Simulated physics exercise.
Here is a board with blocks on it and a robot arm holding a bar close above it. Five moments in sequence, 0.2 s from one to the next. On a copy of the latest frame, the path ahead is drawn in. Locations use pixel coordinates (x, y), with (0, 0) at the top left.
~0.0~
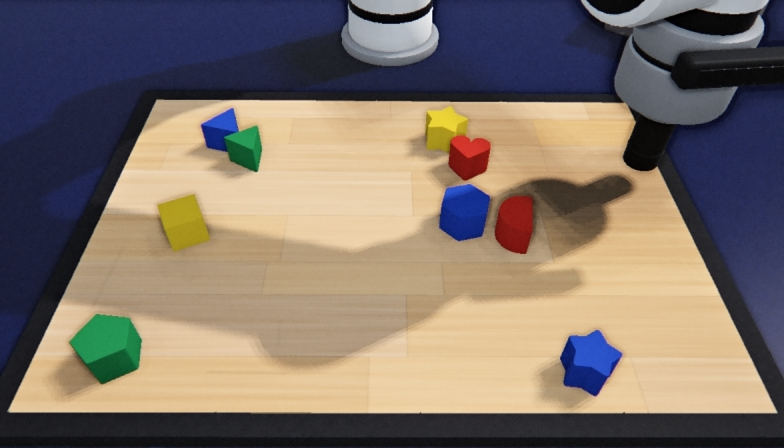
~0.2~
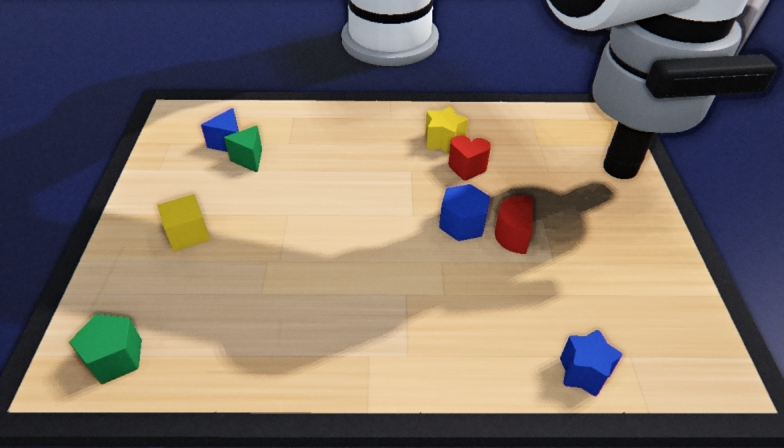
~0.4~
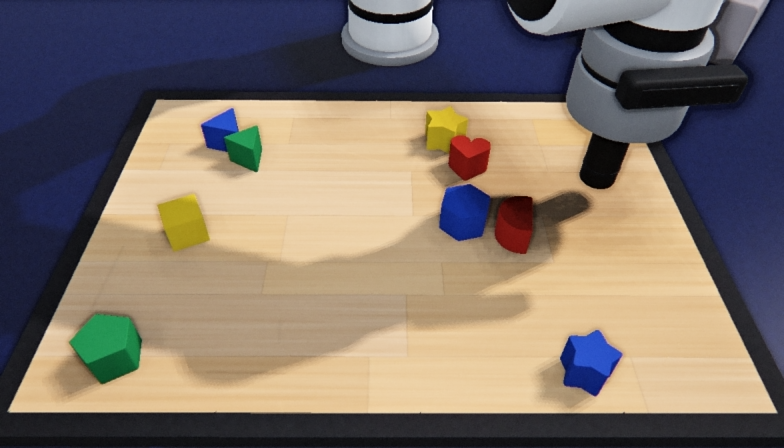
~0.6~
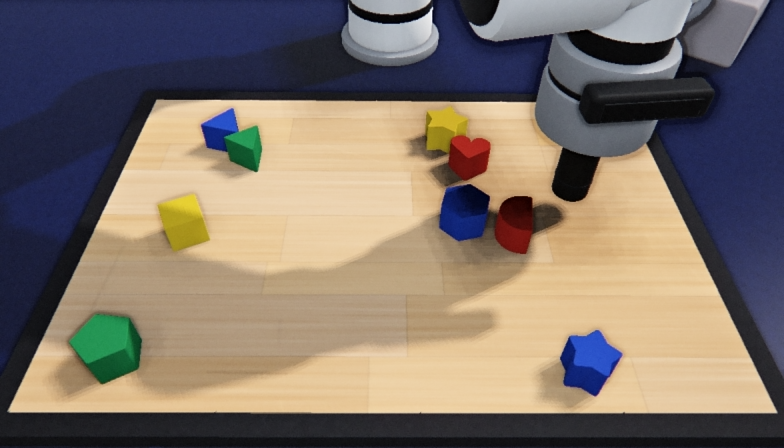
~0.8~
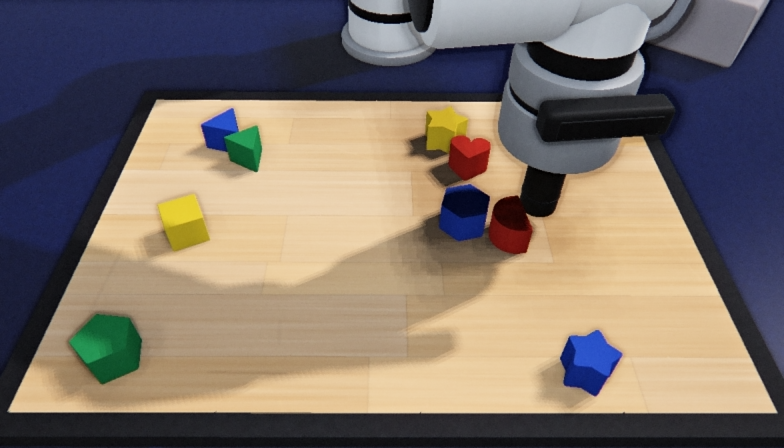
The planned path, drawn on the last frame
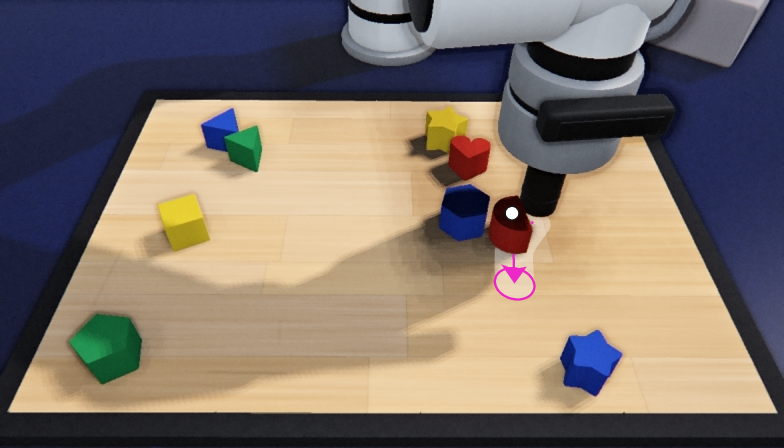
On a wooden board with scattered coloured blocks, a robot arm moving its black bar leftward and nudging a red block slightly.
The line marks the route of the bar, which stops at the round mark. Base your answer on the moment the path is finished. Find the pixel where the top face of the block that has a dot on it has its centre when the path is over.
It is going to be at (485, 231).
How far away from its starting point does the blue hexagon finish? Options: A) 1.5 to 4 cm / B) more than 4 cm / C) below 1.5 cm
C - below 1.5 cm.
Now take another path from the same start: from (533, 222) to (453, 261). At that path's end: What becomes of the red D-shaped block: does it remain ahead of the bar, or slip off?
Pushed along.
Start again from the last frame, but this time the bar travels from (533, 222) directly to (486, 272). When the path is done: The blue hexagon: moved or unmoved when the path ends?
The blue hexagon moves.
Path on the board, from (533, 222) over (515, 249) to (515, 283); the dot is on the red D-shaped block.
What follows on the original path. Halfway along, bar (519, 233); blue hexagon (459, 202), turned 25° clockwise; red D-shaped block (486, 230), turned 15° clockwise.
At the end, bar (519, 267); blue hexagon (459, 202), turned 25° clockwise; red D-shaped block (485, 231), turned 15° clockwise.
